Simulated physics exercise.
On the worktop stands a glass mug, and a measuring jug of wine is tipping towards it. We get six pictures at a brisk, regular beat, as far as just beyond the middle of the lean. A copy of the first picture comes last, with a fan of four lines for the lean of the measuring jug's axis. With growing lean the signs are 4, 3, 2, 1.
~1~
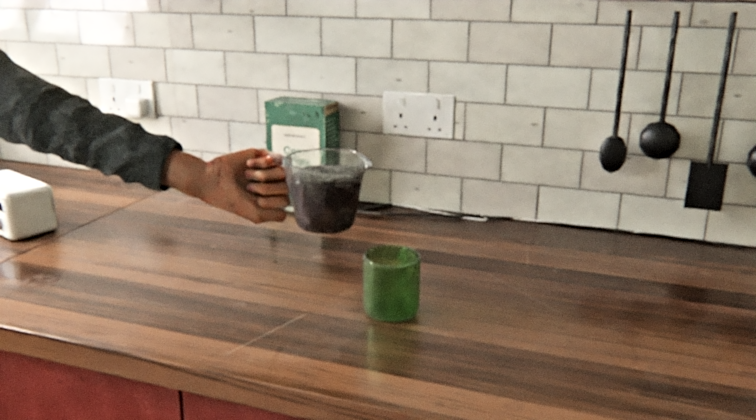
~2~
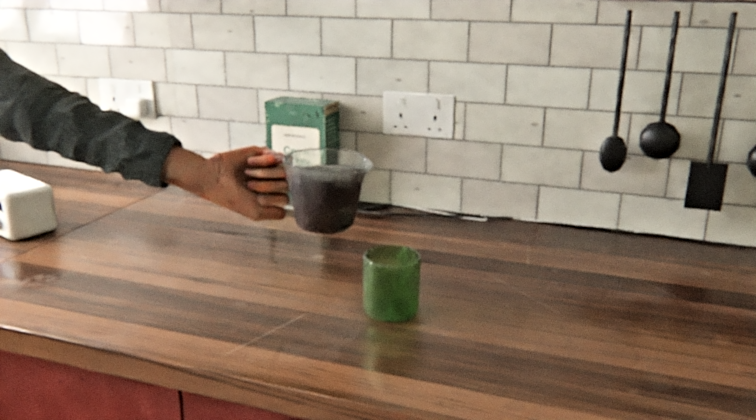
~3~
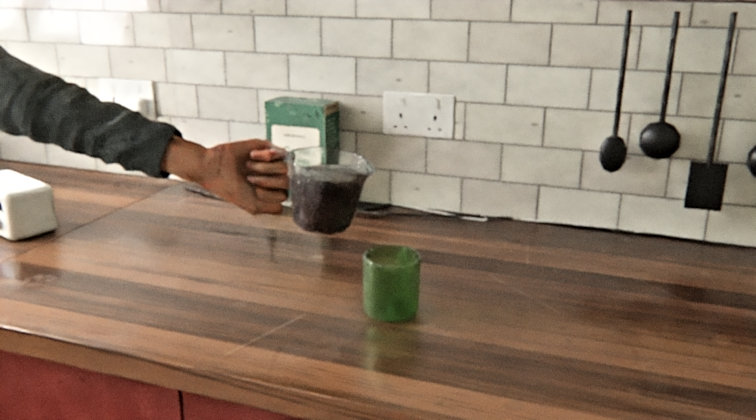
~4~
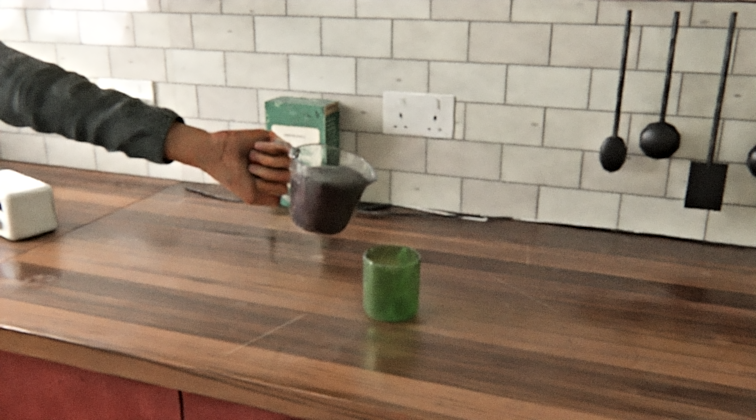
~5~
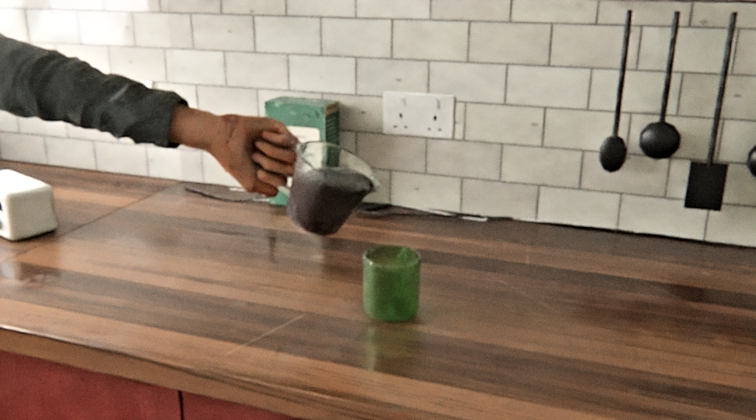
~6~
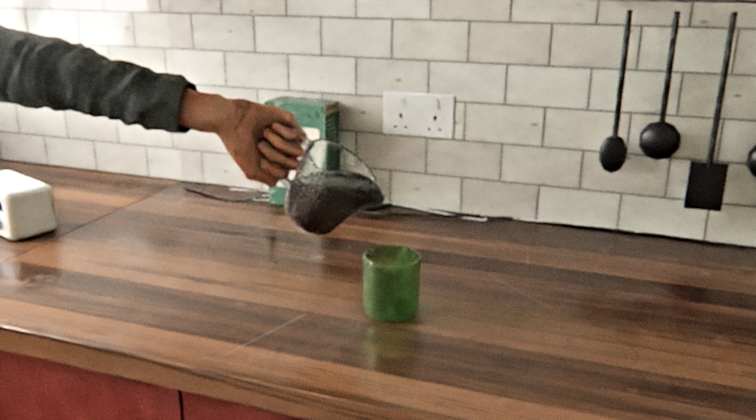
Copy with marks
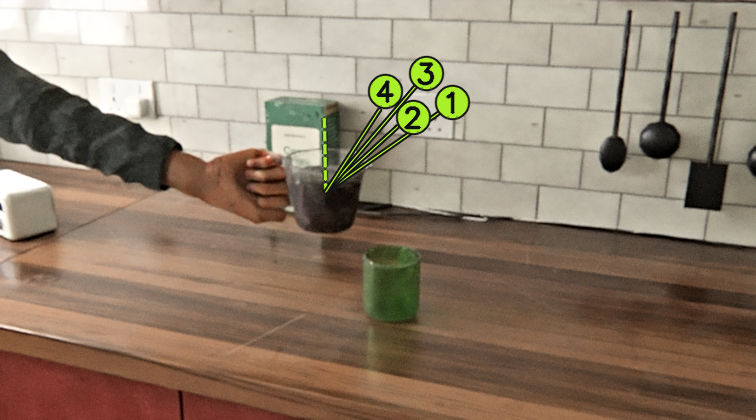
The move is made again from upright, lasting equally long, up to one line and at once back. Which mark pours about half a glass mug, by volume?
Line 1.
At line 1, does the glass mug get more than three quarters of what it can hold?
No, it does not.
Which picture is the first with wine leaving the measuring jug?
Picture 6.
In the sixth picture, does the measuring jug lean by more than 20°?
Yes, it does.
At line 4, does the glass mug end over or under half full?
Under half.
In lime, 1 at (438, 113); 2 at (397, 126); 3 at (415, 86); 4 at (379, 109).
If 1 is chosen, the glass mug ends with about 52 % of what it can hold.
If 2 is chosen, the glass mug ends with about 38 % of what it can hold.
If 3 is chosen, the glass mug ends with about 25 % of what it can hold.
If 4 is chosen, the glass mug ends with about 15 % of what it can hold.
